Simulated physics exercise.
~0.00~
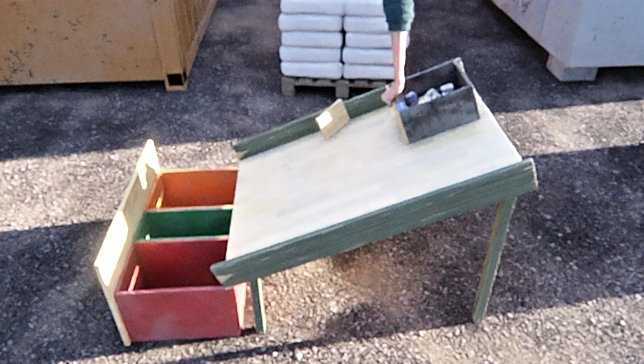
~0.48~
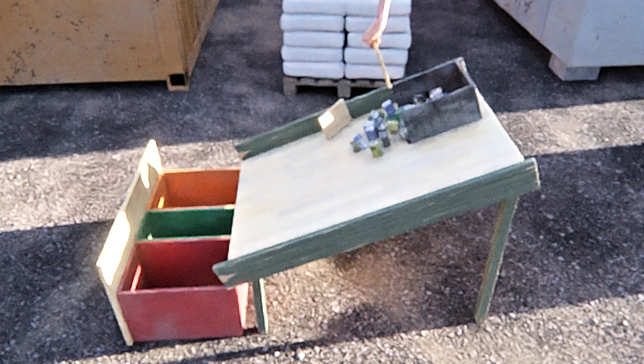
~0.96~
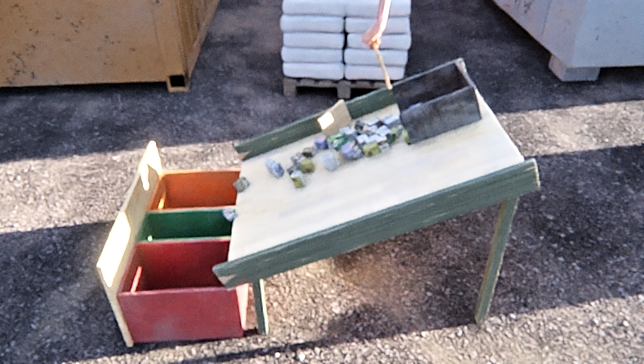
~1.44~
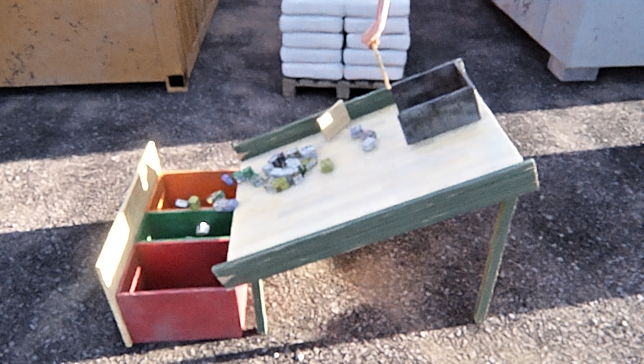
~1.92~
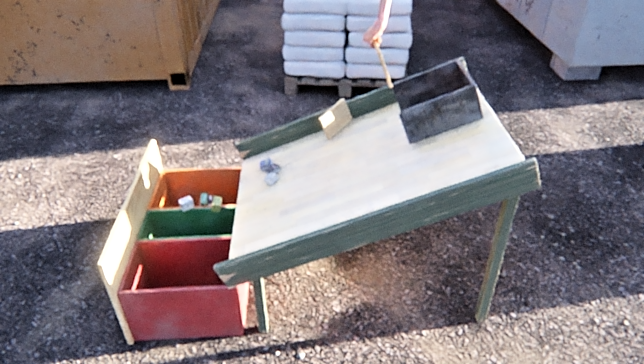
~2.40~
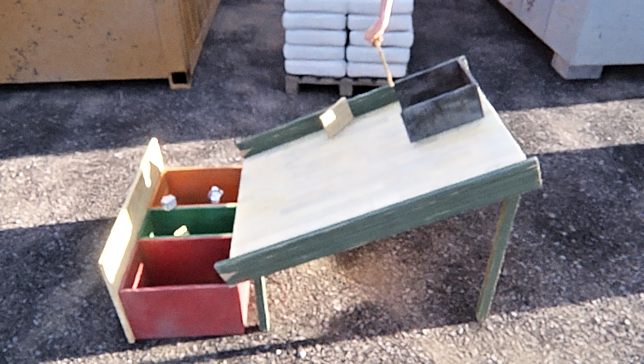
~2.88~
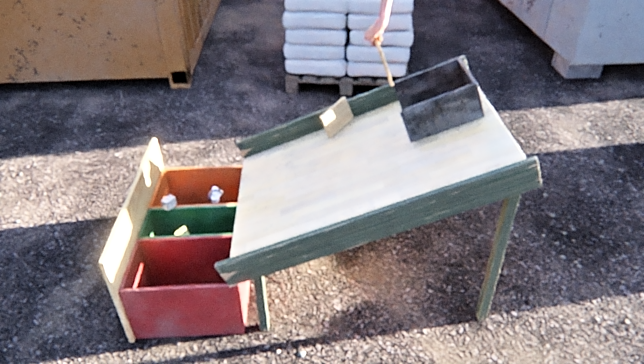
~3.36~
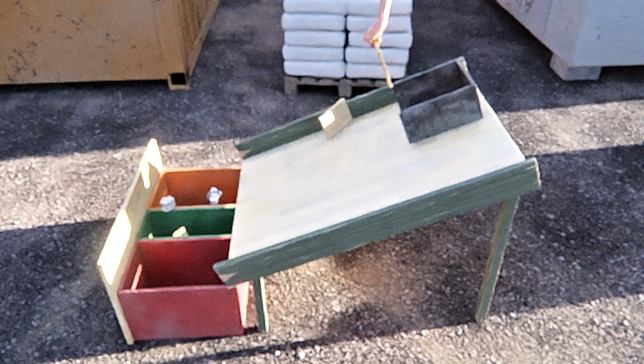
The clip opens on a sloping table outdoors, with a dark pen of small blocks at its raised right end and orange, green and red bins at its lower left. A hand at the far edge pulls the pen's gate upward and holds it clear. The blocks spill out in a cluster and tumble down the board to the left, drifting toward its far side. They drop mainly into the orange bin, with some going into the green one, as the last stragglers slide down. Finally the slope is bare, a few blocks show in the orange and green bins, and none are visible in the red.
